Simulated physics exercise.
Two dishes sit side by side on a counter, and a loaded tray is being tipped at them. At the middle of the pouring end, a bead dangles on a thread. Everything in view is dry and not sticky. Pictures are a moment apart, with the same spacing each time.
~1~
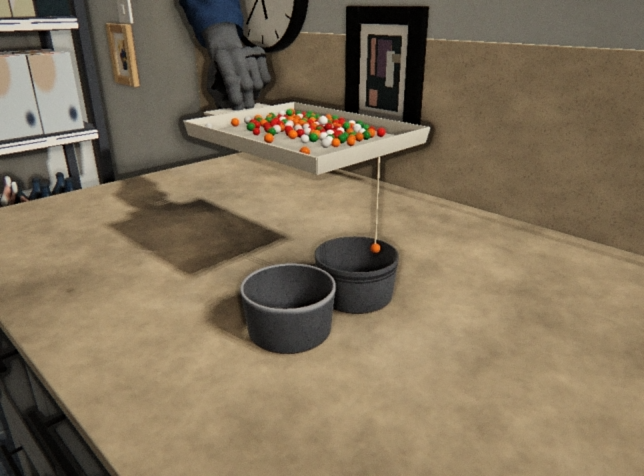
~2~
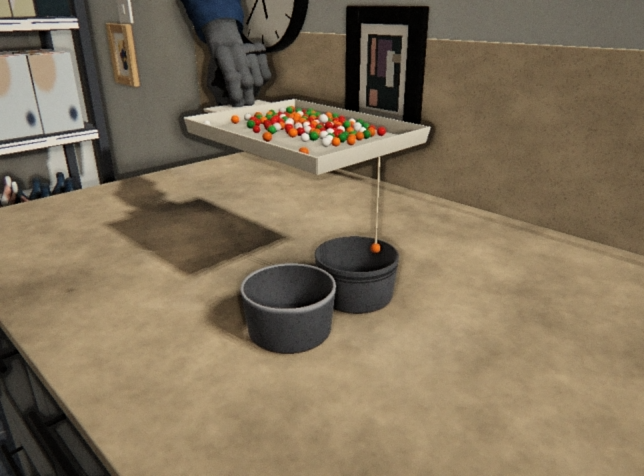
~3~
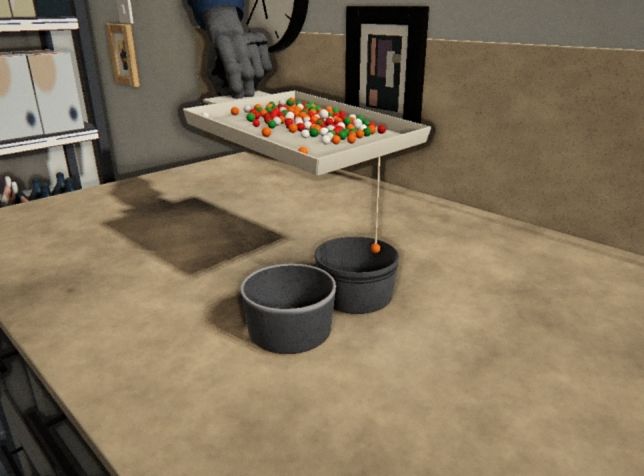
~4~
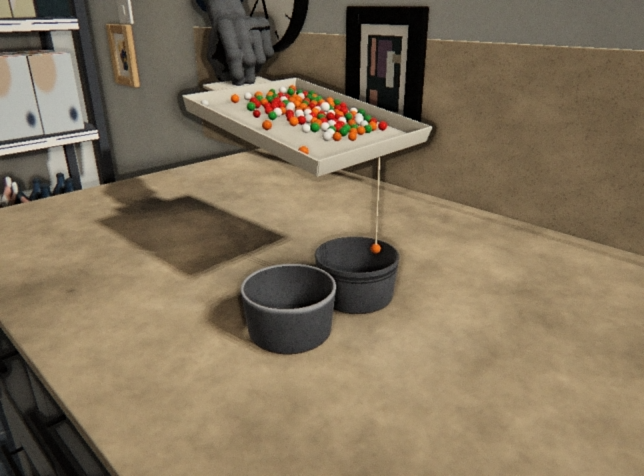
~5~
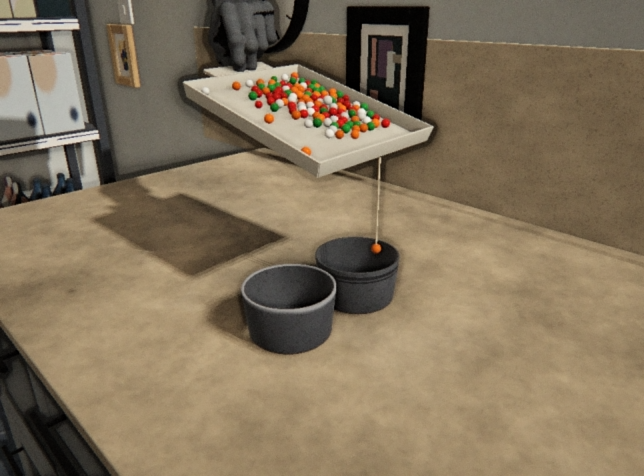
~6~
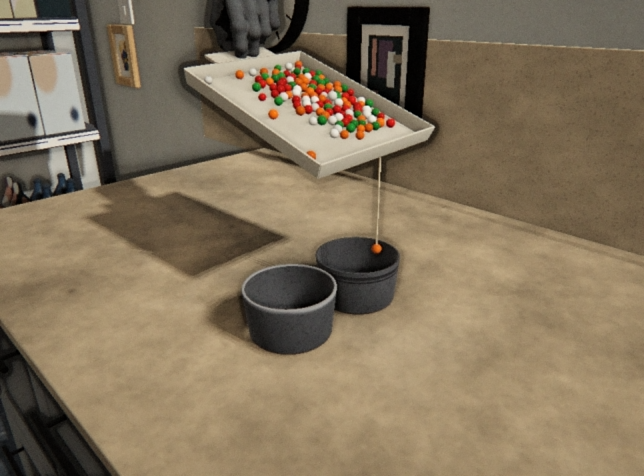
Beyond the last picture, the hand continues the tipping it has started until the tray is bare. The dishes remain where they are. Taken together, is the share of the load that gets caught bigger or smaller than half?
Most likely the lost part will be the majority.
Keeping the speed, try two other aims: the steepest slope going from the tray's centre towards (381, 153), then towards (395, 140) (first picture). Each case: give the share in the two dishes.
So it's 0 percent with the first slope and 0 percent with the other.
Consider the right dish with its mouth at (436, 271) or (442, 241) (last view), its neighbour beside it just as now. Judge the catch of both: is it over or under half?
Together the dishes get beyond half first, then less than a half.
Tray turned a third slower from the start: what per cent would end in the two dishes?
I'd put it at some 0 per cent.
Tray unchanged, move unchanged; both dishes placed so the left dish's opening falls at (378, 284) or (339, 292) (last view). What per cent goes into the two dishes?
It would be near 60 per cent first and near 50 per cent second.
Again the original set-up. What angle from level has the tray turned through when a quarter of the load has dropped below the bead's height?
It is at around 100 degrees.
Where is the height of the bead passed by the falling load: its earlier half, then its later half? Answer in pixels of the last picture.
It passes near (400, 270) first and then near (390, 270).
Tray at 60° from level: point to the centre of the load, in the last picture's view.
Mark it at roughly (373, 133) in the final frame.
Soon after the last picture, tray tipped steeply; nearly all on the tray; a stray few outside both; a small part in the air.
A little later, tray tipped right over; about a third on the tray; about a quarter outside both; about half in the air.
Later still, tray tipped past a quarter turn; all outside both.
By the end, tray tipped past a quarter turn; none in the left dish; none in the right dish; all outside both.
